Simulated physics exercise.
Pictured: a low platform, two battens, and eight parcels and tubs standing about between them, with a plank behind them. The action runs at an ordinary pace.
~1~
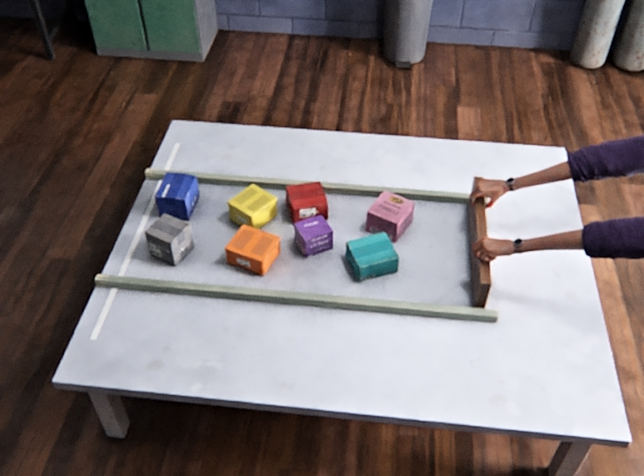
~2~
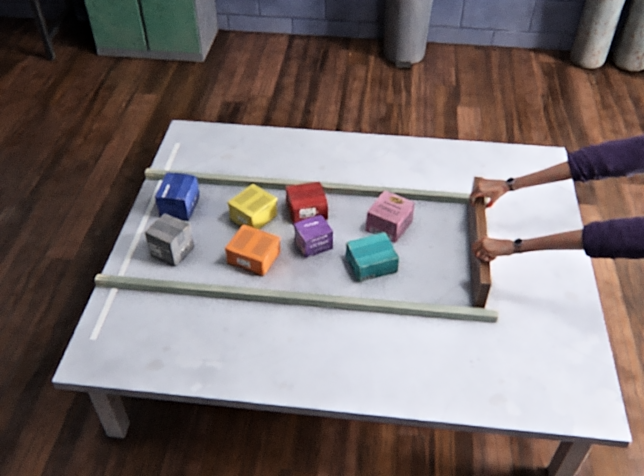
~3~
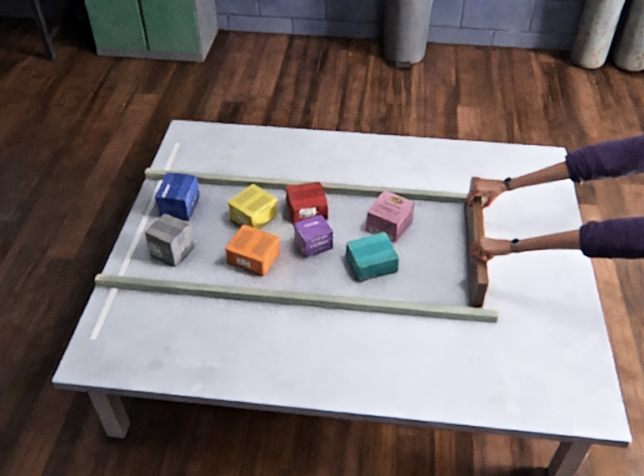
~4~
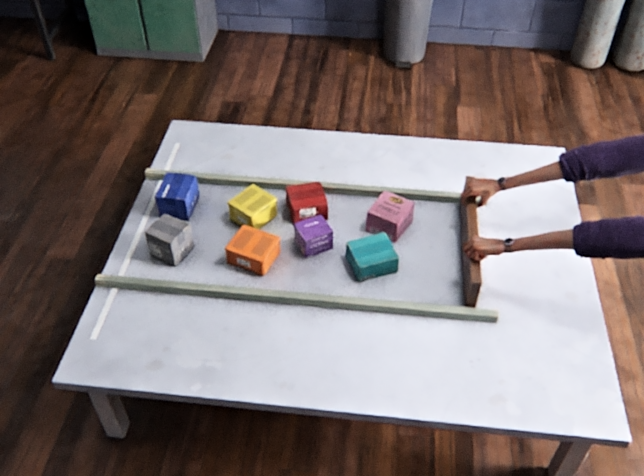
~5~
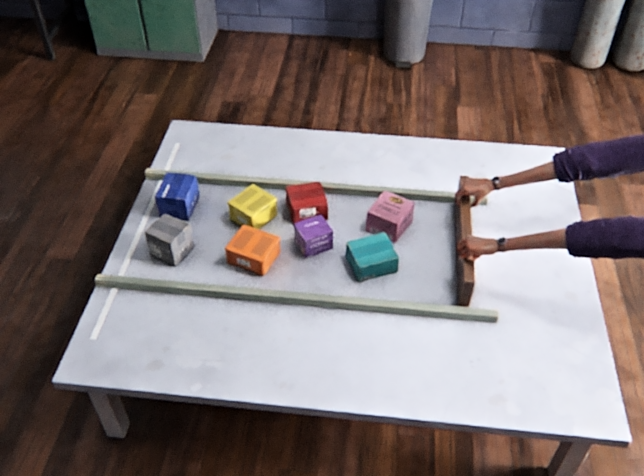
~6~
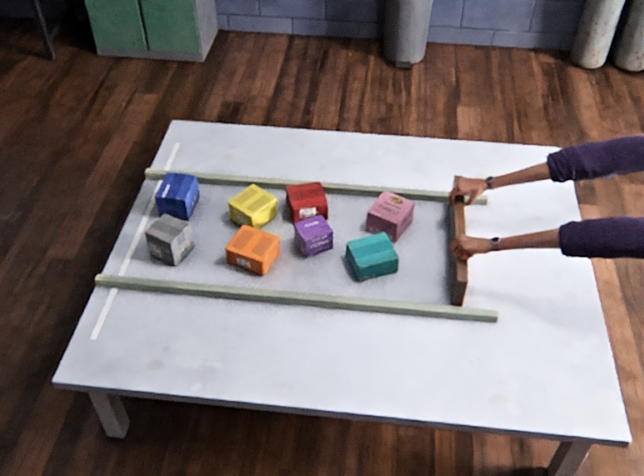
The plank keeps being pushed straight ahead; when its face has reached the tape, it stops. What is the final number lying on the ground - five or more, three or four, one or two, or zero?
It ends at five or more.
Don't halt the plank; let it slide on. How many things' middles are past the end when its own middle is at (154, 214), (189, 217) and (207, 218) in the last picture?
6, 3 and 3.
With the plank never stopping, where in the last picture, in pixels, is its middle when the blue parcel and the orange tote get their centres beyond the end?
Middle approx. at (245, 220), then approx. at (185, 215).
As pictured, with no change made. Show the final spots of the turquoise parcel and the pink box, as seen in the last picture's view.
(116, 229) and (130, 201).
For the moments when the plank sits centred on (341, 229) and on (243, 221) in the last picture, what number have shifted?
The count is 5 at the first point and 8 at the second.
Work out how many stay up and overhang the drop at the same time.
The total here is 2.
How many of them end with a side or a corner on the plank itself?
Result: 2 in all.
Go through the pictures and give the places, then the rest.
Blue parcel (178, 196); grey parcel (170, 240); yellow tote (253, 209); plank (479, 241); tape (141, 227), in the first picture.
Grey parcel (170, 240); orange tote (254, 250), in the second picture.
Yellow tote (253, 209); turquoise parcel (372, 257), in the third picture.
Blue parcel (178, 196); red parcel (307, 203), in the fourth picture.
Grey parcel (170, 240); pink box (390, 216), in the fifth picture.
Blue parcel (178, 196); grey parcel (170, 240); yellow tote (253, 209); plank (458, 239); tape (141, 227), in the sixth picture.
Soon after, none off yet; blue parcel at rest near (178, 196); grey parcel at rest near (170, 240); yellow tote displaced a little near (237, 207).
In the end, the number that fall off is five or more; gone, purple box, red parcel, orange tote, yellow tote, grey parcel and blue parcel.
